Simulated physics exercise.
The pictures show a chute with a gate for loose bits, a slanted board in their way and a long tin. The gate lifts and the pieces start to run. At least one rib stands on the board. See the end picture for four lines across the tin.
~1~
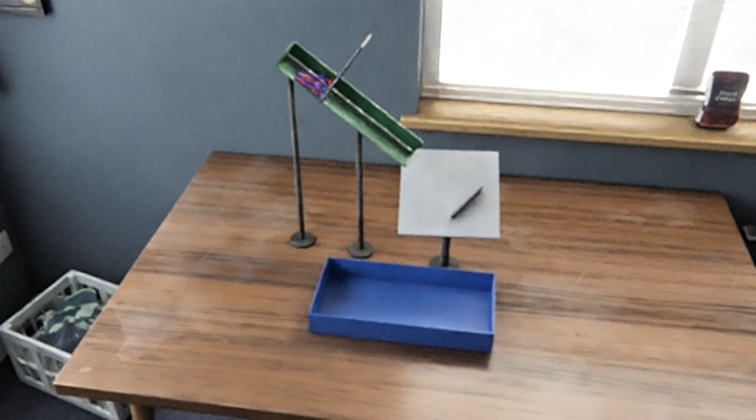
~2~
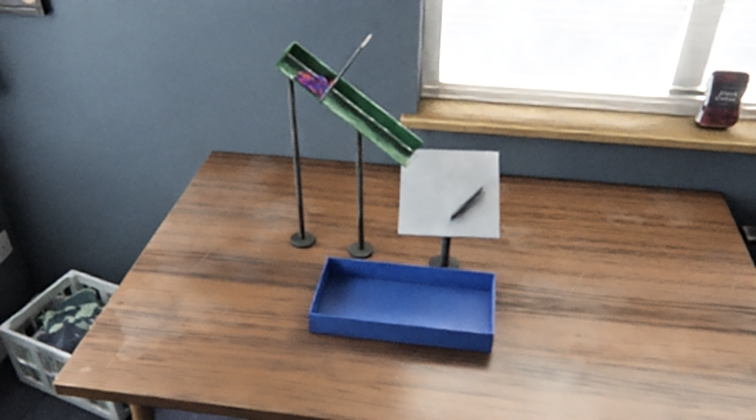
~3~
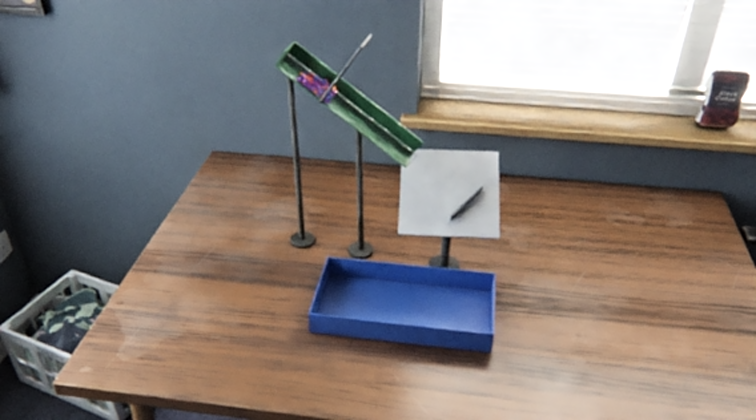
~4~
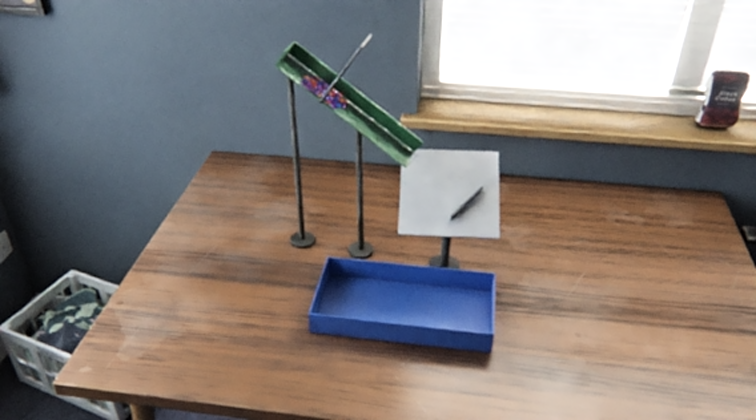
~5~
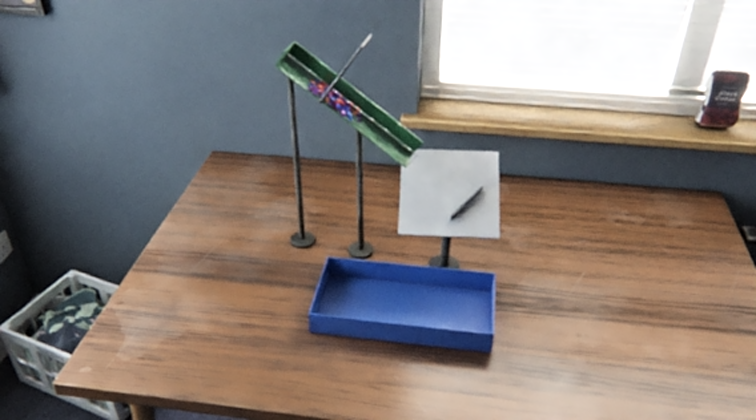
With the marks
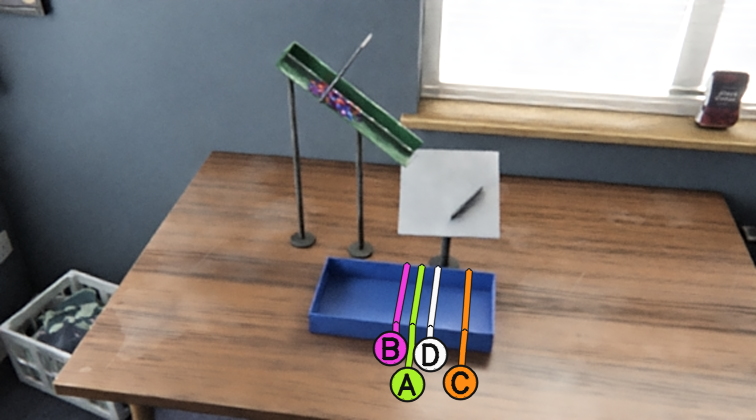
Small, mixed-colour pieces, mostly purple and red, slide slowly a short way down a sloping green chute on two dark stands, while a thin rod leans up from it and the camera stays still. Below its lower right end are a tilted pale grey board with a dark rib and, in front, an empty, long blue tin. They stand on a brown wooden table, seen from slightly above, by a grey-blue wall and bright window.
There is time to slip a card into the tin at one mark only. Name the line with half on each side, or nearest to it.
Best: D.
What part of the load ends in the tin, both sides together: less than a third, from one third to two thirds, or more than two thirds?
It is more than two thirds.
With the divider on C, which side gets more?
The left side.
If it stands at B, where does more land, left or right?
Right.
On the marked copy, line A crosses the front rim at (412, 325); line B crosses the front rim at (396, 323); line C crosses the front rim at (464, 330); line D crosses the front rim at (430, 327).
With A, of what is caught, a small part on the left of the divider, nearly all on the right.
With B, of what is caught, a stray few on the left of the divider, nearly all on the right.
With C, of what is caught, nearly all on the left of the divider, a stray few on the right.
With D, of what is caught, about a third on the left of the divider, about two thirds on the right.
